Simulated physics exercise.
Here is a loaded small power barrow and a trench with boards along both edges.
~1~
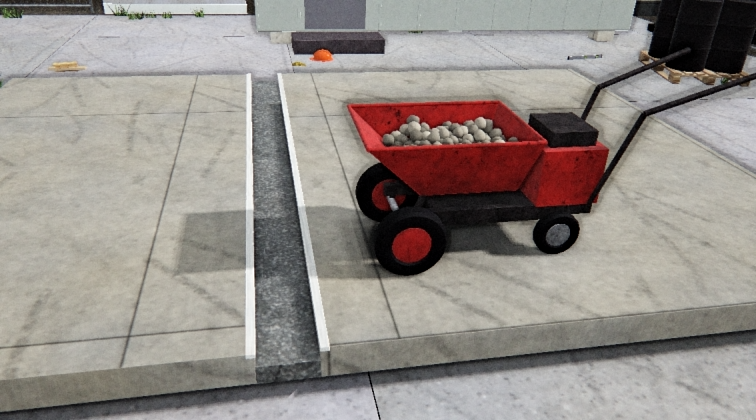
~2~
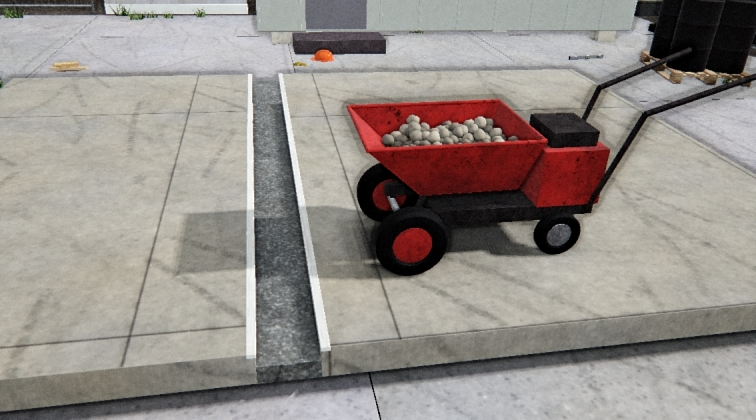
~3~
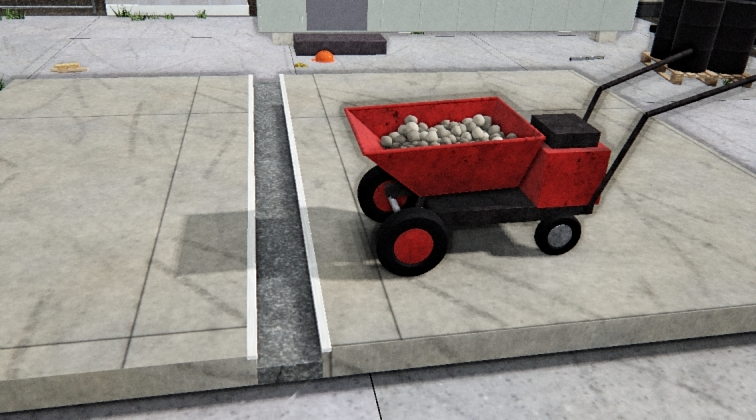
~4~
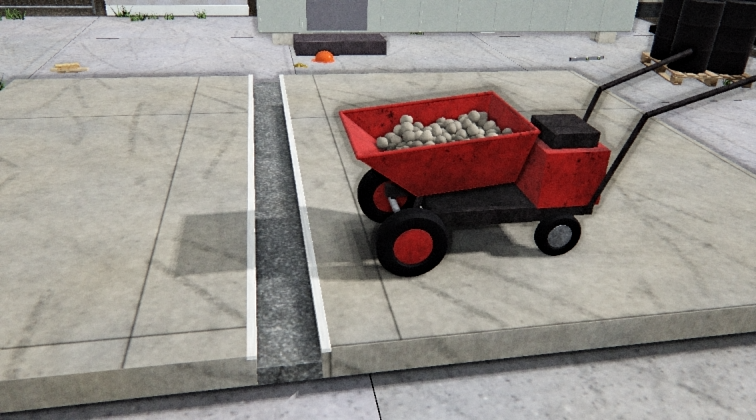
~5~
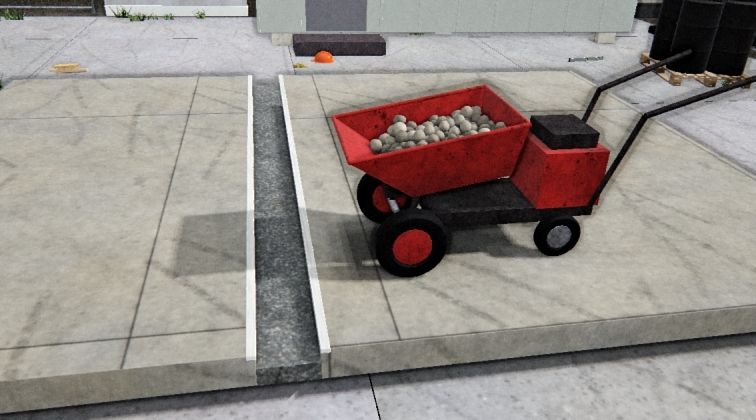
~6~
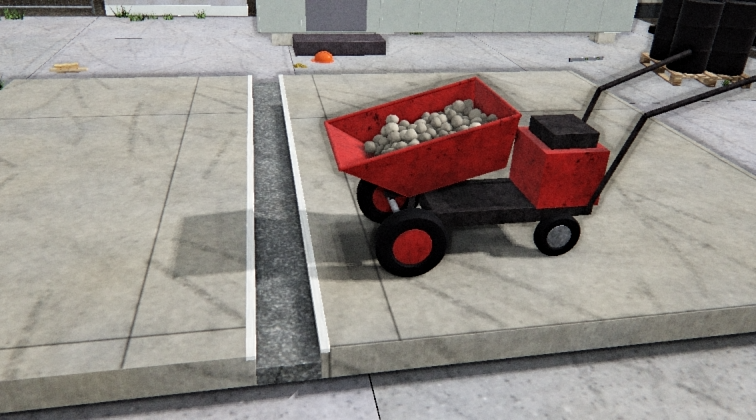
Red power barrow loaded with river pebbles standing beside a narrow board-edged trench, its skip slowly tilting forward to the left.
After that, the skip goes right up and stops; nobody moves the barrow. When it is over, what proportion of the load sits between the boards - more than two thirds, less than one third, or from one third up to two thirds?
The trench gets no less than a third and no more than two thirds.
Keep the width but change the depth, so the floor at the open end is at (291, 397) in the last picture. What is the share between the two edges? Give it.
Close to 80 per cent.
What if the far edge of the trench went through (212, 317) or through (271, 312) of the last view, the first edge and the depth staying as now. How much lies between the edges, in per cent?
Near 80 % and 20 %.
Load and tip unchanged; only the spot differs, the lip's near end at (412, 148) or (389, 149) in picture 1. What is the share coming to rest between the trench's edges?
Some 60 in a hundred, then some 70 in a hundred.
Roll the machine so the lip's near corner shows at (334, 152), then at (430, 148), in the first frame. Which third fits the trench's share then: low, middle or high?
First spot: Under a third; second spot: Between a third and two thirds.
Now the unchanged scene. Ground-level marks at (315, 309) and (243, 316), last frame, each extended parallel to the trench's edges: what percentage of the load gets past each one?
I'd say about 80 and about 20 in a hundred.
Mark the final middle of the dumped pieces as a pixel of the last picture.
Near pixel (263, 250).
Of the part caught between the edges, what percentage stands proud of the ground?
My guess is some 40 per cent.
Shortly afterwards, skip tipped steeply; the whole lot in the skip.
Next, skip tipped right over; near half in the skip; near a third in or heaped over the trench; a little beyond it; only a few falling.
Some moments later, skip tipped right over; near a quarter in the skip; near half in or heaped over the trench; near a quarter beyond it.
In the end, skip tipped right over; near a quarter in the skip; near half in or heaped over the trench; near a quarter beyond it.
